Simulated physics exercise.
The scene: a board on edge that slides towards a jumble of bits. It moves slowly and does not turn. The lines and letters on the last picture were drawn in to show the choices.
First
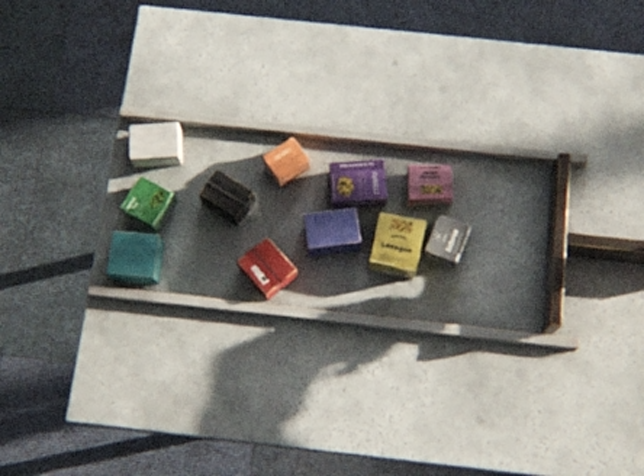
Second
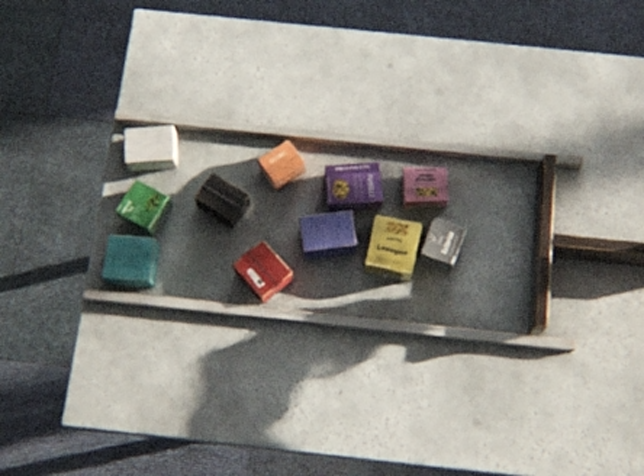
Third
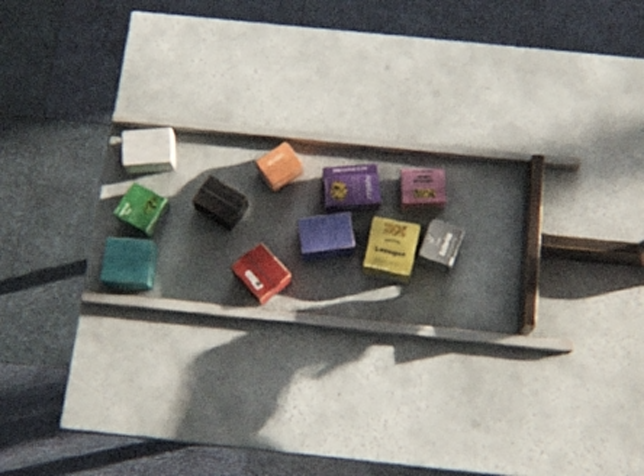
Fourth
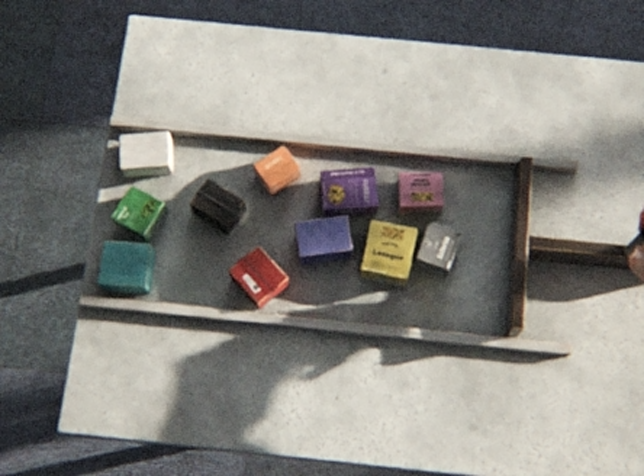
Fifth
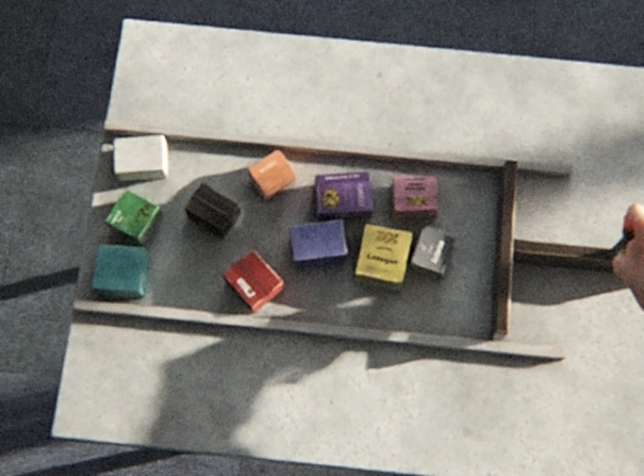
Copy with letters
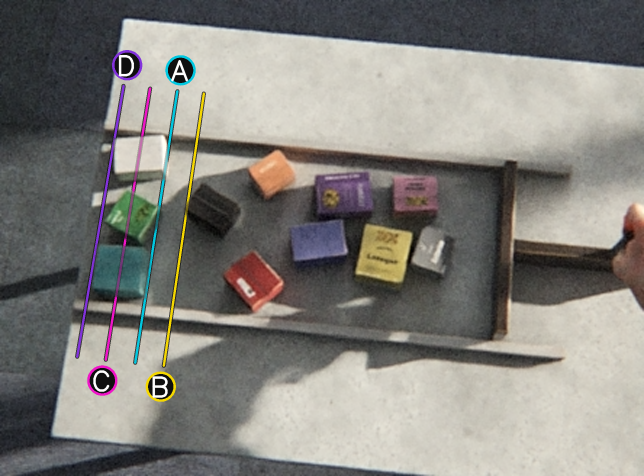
On a pale tabletop, a hand comes into view at right as an upright board slides slowly left towards scattered colourful boxes.
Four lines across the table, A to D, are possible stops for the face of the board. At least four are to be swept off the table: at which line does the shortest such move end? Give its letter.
B is the first line that does it.
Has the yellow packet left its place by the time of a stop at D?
Yes.
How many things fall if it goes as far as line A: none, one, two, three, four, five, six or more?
Six or more.
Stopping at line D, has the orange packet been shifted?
By then, yes.
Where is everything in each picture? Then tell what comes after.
Black box (228, 198); orange packet (286, 163); pink packet (430, 185), in the first frame.
Board (547, 238); blue block (327, 236), in the second frame.
Board (534, 238); yellow packet (392, 250), in the third frame.
Board (523, 241); red box (259, 278), in the fourth frame.
Board (507, 244); white block (141, 159); grey box (433, 253); black box (214, 211), in the fifth frame.
On the copy, A at (157, 222); B at (185, 224); C at (129, 219); D at (101, 216).
On B. First, board (391, 232); orange packet (265, 175); pink packet (366, 191).
Then, board (276, 221); green packet (89, 217); black box (117, 193).
Finally, board (185, 212); black box over the edge; orange packet over the edge; six fallen.
By contrast, A drops seven, but is farther than needed; C drops eight, but is farther than needed; D drops eleven, but is farther than needed.
